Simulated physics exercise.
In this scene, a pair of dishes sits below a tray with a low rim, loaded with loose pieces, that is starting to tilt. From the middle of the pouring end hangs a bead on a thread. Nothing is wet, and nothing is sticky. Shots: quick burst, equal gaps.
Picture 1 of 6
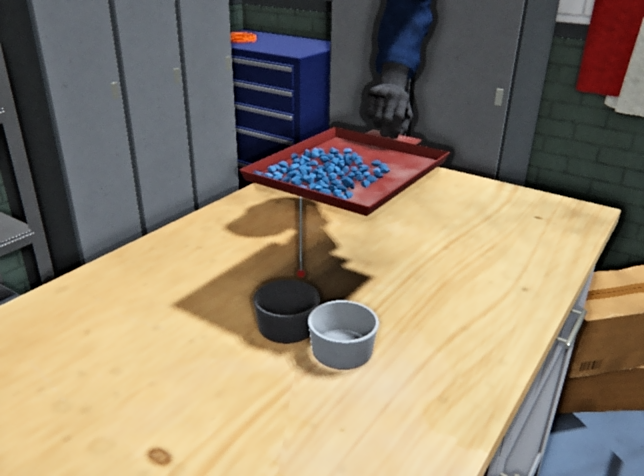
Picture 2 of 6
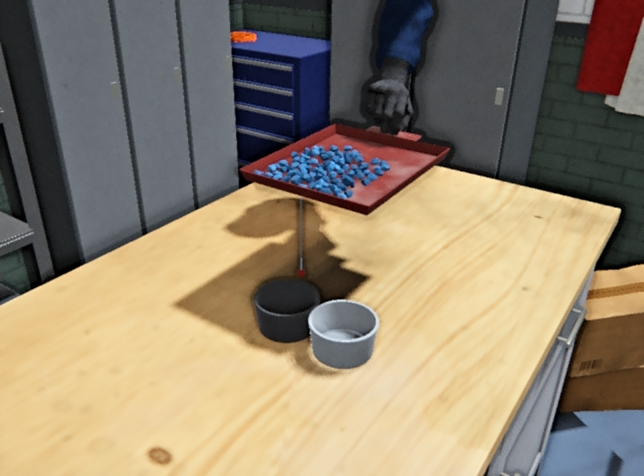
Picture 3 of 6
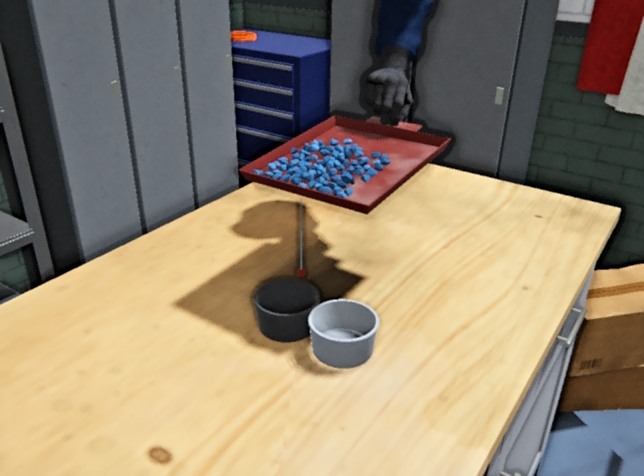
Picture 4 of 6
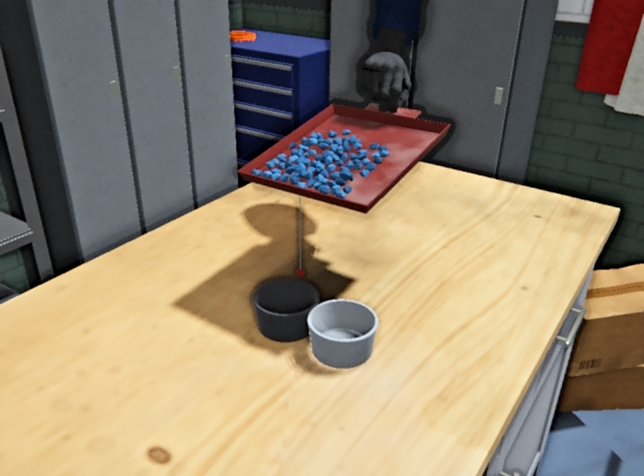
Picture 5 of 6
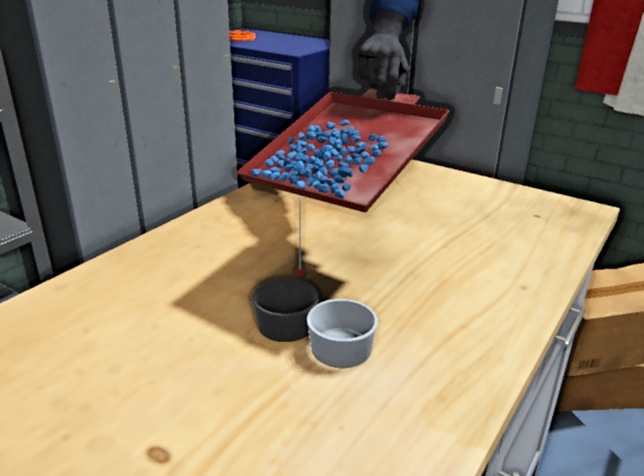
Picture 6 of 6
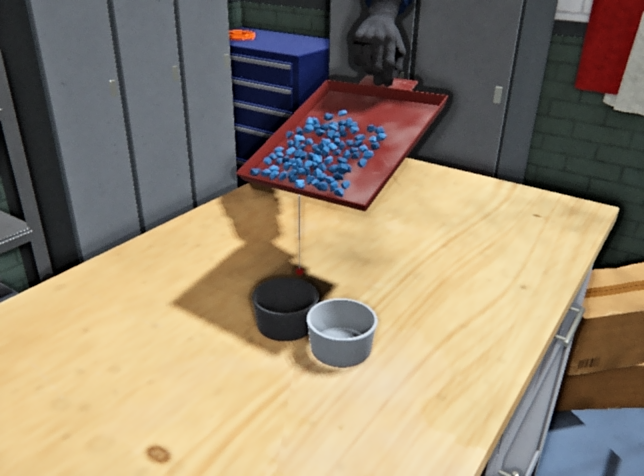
A gloved hand gradually tilts a red tray of blue stones above two small dishes.
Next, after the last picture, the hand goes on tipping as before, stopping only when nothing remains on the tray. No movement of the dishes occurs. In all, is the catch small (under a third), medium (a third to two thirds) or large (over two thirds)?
Medium.
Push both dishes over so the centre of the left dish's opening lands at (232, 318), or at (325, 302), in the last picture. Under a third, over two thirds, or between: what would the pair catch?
Try 1 - under a third; try 2 - less than a third.
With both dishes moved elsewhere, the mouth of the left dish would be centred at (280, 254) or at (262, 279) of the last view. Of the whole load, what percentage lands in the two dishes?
Respectively 0 percent and 60 percent.
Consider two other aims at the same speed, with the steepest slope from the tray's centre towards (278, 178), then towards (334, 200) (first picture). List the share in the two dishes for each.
First case around 0 per cent, second case 80 per cent.
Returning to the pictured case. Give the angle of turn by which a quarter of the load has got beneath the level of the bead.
About 95°.
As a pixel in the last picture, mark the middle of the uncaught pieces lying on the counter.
Around (213, 319).
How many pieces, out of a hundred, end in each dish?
Left dish 40 per cent; right dish 10 per cent.
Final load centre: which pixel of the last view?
Near pixel (267, 320).
Soon after the last picture, tray tipped steeply; nearly all on the tray; a stray few in the air.
A little later, tray tipped past a quarter turn; about a quarter on the tray; a small part in the right dish; a small part in the left dish; about a quarter outside both; about a quarter in the air.
Later still, tray tipped past a quarter turn; a small part in the right dish; about a third in the left dish; about half outside both.
At rest, tray tipped past a quarter turn; a small part in the right dish; about a third in the left dish; about half outside both.
